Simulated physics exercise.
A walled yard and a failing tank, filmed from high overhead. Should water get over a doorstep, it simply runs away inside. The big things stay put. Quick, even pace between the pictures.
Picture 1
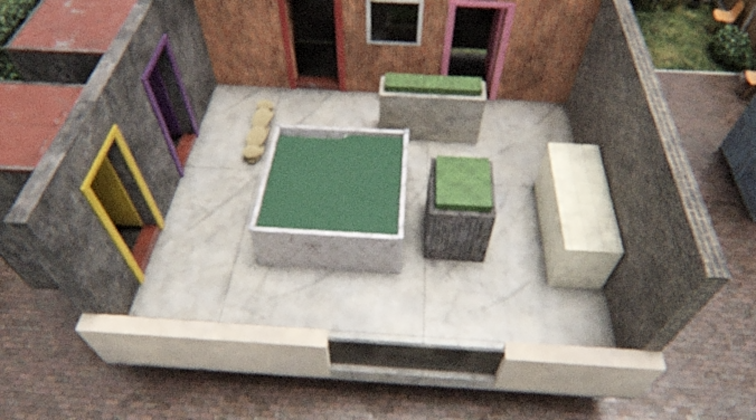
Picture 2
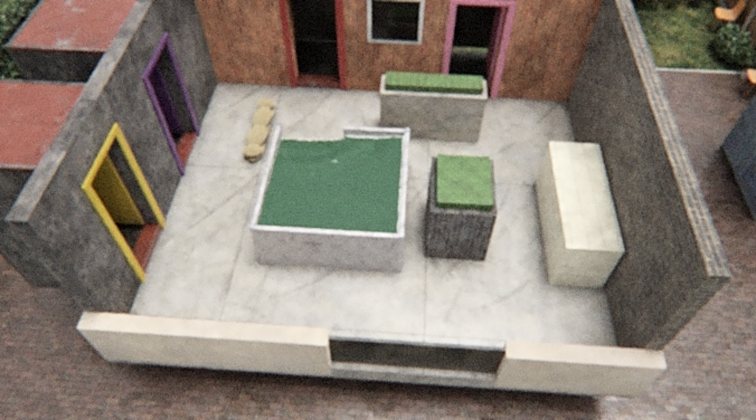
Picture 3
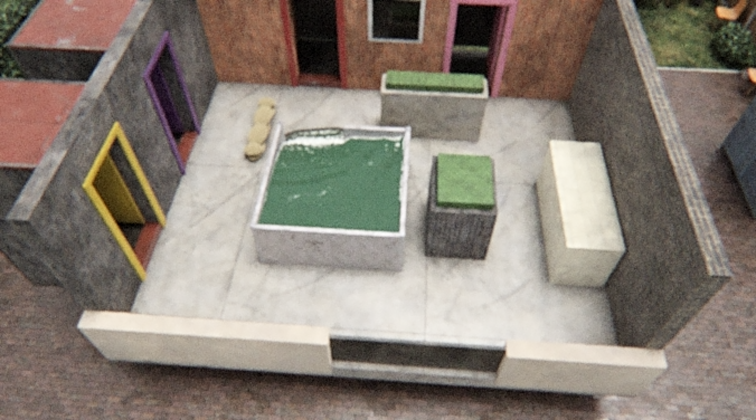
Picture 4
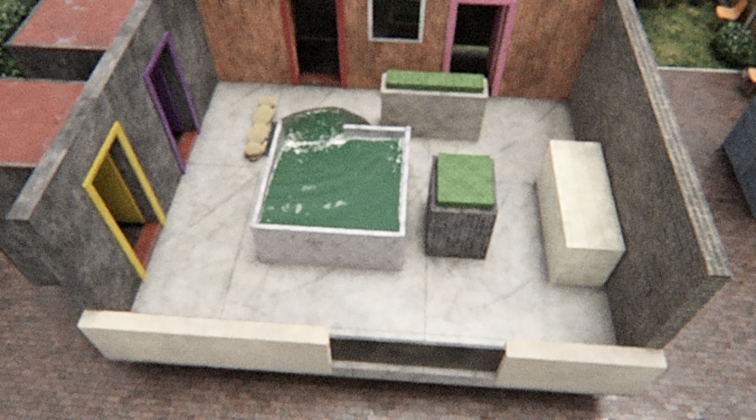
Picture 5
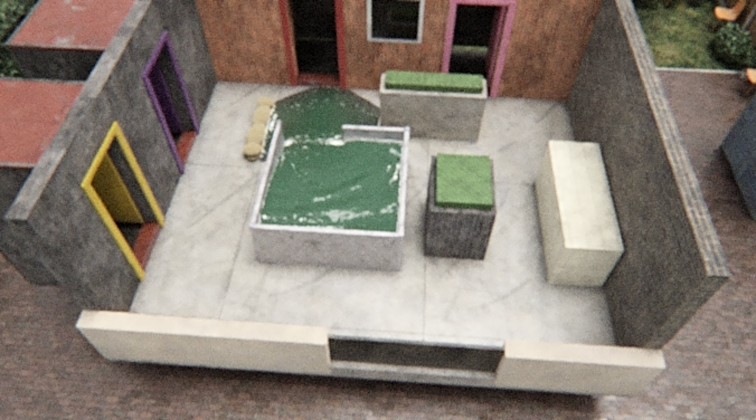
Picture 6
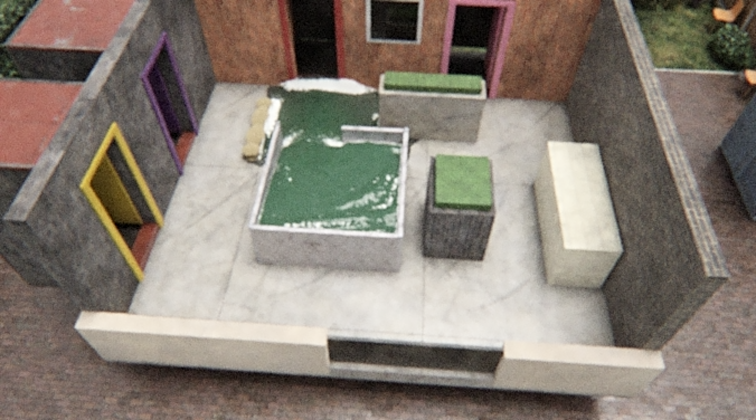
Green water pouring through a gap in the far side of an open tank and spreading across a walled yard's pale floor.
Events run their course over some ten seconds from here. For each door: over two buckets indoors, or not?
In the end the yellow door copes honestly; the purple door copes honestly; the red door gets overwhelmed honestly; the pink door gets overwhelmed honestly.
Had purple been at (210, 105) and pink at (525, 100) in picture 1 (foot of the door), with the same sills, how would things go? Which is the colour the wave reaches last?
Answer: The yellow door.
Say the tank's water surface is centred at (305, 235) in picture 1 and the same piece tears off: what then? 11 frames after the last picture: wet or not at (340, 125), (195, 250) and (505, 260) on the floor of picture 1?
Taking the three spots in turn, I'd say drenched, then spared, then spared.
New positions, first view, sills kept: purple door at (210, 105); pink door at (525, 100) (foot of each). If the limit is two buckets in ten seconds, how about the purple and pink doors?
Purple is flooded, pink is flooded.
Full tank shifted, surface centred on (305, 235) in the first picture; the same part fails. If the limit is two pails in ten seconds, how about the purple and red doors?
Purple door: Exceeds the limit; red door: Exceeds the limit.
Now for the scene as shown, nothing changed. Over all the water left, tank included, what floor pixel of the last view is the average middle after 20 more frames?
Somewhere near (339, 163).
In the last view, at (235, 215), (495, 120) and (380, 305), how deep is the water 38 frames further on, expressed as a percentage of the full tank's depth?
Respectively near 4, 10 and 2 per cent.
A moment on, water covers 25 % of the floor; the yellow door not reached, the purple door not reached, the red door far over two buckets in, the pink door wet at the sill, nothing in.
Next, water covers 30 % of the floor; the yellow door not reached, the purple door wet at the sill, nothing in, the red door far over two buckets in, the pink door wet at the sill, nothing in.
Then, water covers 50 % of the floor; the yellow door wet at the sill, nothing in, the purple door wet at the sill, nothing in, the red door far over two buckets in, the pink door under two buckets in.
Later, water covers 75 % of the floor; the yellow door wet at the sill, nothing in, the purple door wet at the sill, nothing in, the red door far over two buckets in, the pink door over two buckets in.
In the end, water covers 95 % of the floor; the yellow door wet at the sill, nothing in, the purple door wet at the sill, nothing in, the red door far over two buckets in, the pink door over two buckets in.
